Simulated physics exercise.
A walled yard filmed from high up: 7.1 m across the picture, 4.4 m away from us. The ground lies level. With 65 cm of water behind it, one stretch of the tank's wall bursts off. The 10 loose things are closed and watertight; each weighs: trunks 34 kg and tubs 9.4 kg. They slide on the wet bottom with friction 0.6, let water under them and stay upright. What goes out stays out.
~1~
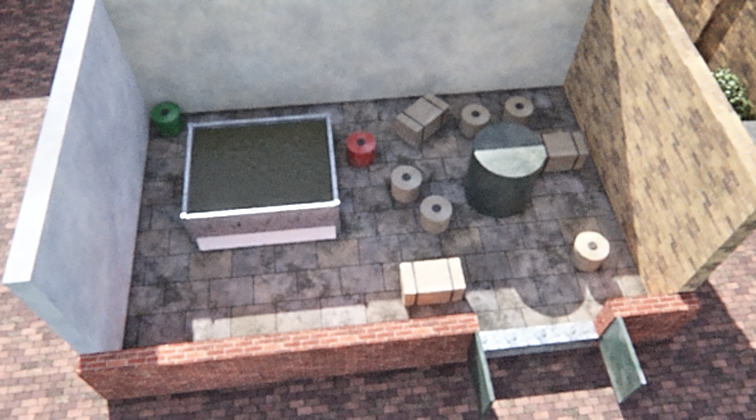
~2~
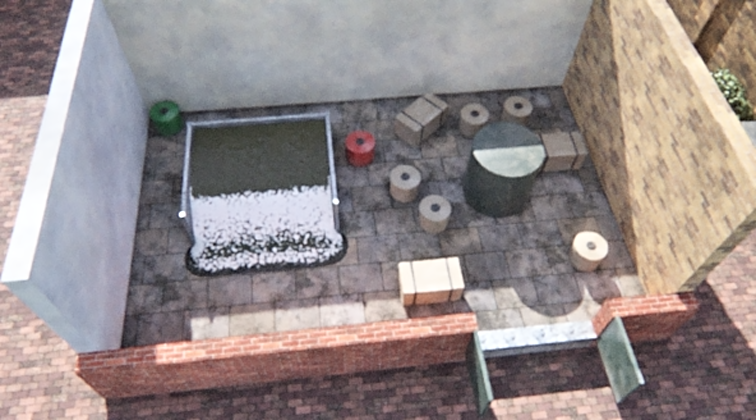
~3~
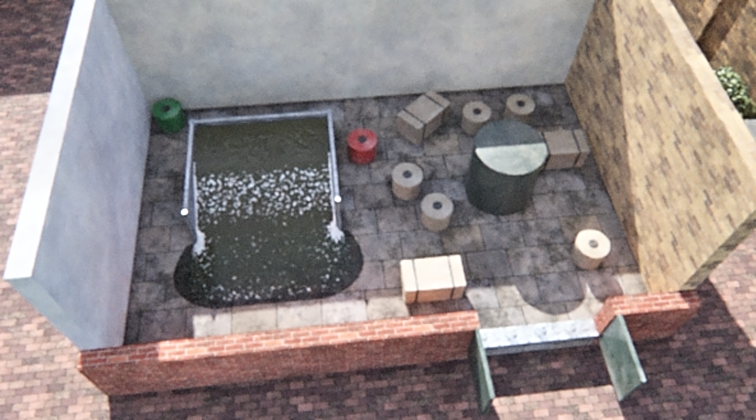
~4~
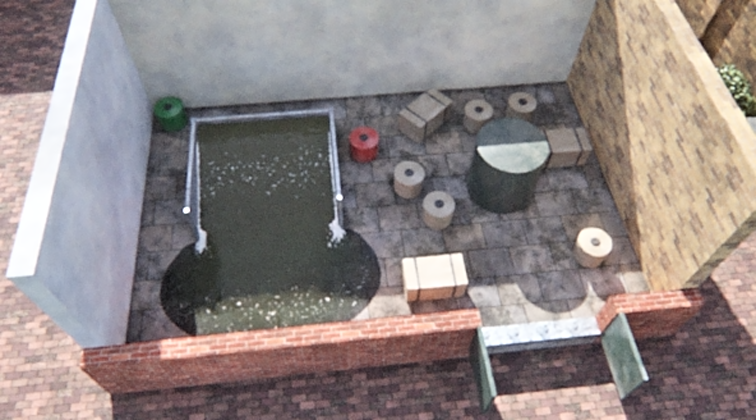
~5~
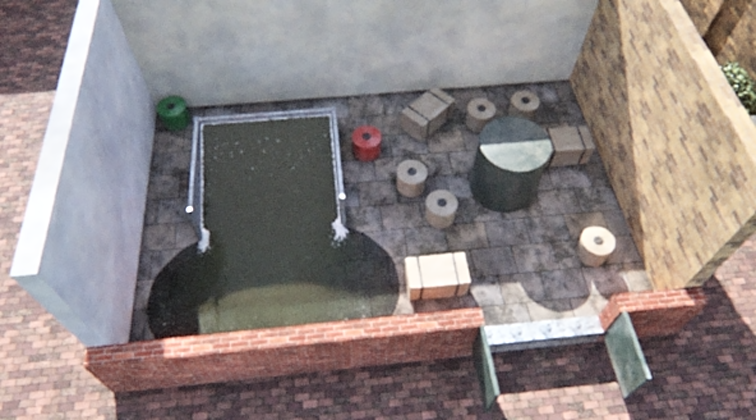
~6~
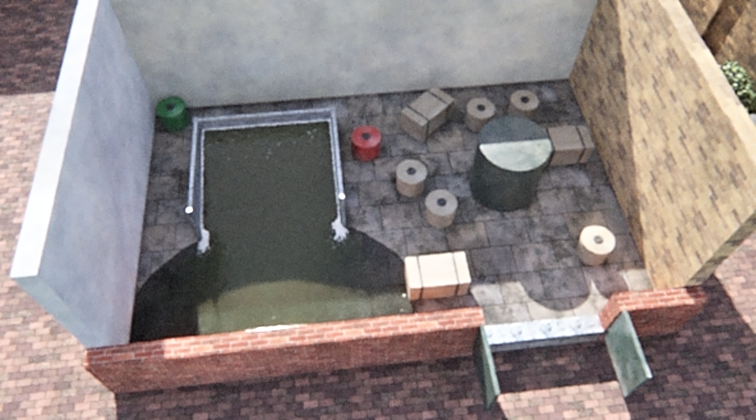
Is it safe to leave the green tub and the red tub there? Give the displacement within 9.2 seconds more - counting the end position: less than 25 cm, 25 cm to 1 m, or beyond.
Green tub travels far; red tub holds its place.
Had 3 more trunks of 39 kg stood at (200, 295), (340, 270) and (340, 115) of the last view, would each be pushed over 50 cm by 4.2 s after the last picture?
In that order: Over, over, under.
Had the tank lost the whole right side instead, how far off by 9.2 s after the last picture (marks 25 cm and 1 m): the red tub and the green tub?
Then the red tub travels far, the green tub slides a little.
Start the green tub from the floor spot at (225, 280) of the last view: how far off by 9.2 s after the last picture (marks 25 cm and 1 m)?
It travels far.
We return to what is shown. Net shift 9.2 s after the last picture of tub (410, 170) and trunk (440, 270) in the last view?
In that order: 80 cm, 100 cm.
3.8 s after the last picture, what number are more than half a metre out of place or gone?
By then 4.
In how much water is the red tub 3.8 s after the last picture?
Roughly 2 cm.
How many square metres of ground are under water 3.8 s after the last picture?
About 26 m2.
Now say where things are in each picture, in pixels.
The first picture shows the green tub at (165, 112), on the bottom; the red tub at (361, 142) rests on the ground; 3.2 m2 under water; 0 of 10 have shifted.
The second picture shows the green tub at (164, 111) rests on the ground; the red tub at (360, 142), on the bottom; 4.3 m2 under water; 0 of 10 have shifted.
The third picture shows the green tub at (166, 109), on the bottom; the red tub at (362, 139) rests on the ground; 5.6 m2 under water; 0 of 10 have shifted.
The fourth picture shows the green tub at (168, 107) rests on the ground; the red tub at (364, 138), on the bottom; 7.2 m2 under water; 0 of 10 have shifted.
The fifth picture shows the green tub at (171, 106) rests on the ground; the red tub at (367, 137) rests on the ground; water covers 8.4 m2; 0 of 10 have shifted.
The sixth picture shows the green tub at (171, 107), on the bottom; the red tub at (366, 137), on the bottom; water covers 9.0 m2; 0 of 10 have shifted.
Then, 1.2 s after the last picture the green tub is near (171, 107), 0.0 m from its start, aground; the red tub is near (366, 137), 0.0 m from its start, aground; 0 of 10 are out; 0 afloat.
Then, 3.8 s after the last picture the green tub is near (211, 104), 0.7 m from its start, afloat; the red tub is near (366, 137), 0.0 m from its start, aground; 0 of 10 are out; 2 afloat.
Then, 6.2 s after the last picture the green tub is near (421, 103), 4.0 m from its start, afloat; the red tub is near (366, 137), 0.0 m from its start, aground; 0 of 10 are out; 6 afloat.
Then, 9.2 s after the last picture the green tub is near (475, 85), 4.9 m from its start, afloat; the red tub is near (366, 137), 0.0 m from its start, aground; 0 of 10 are out; 6 afloat.
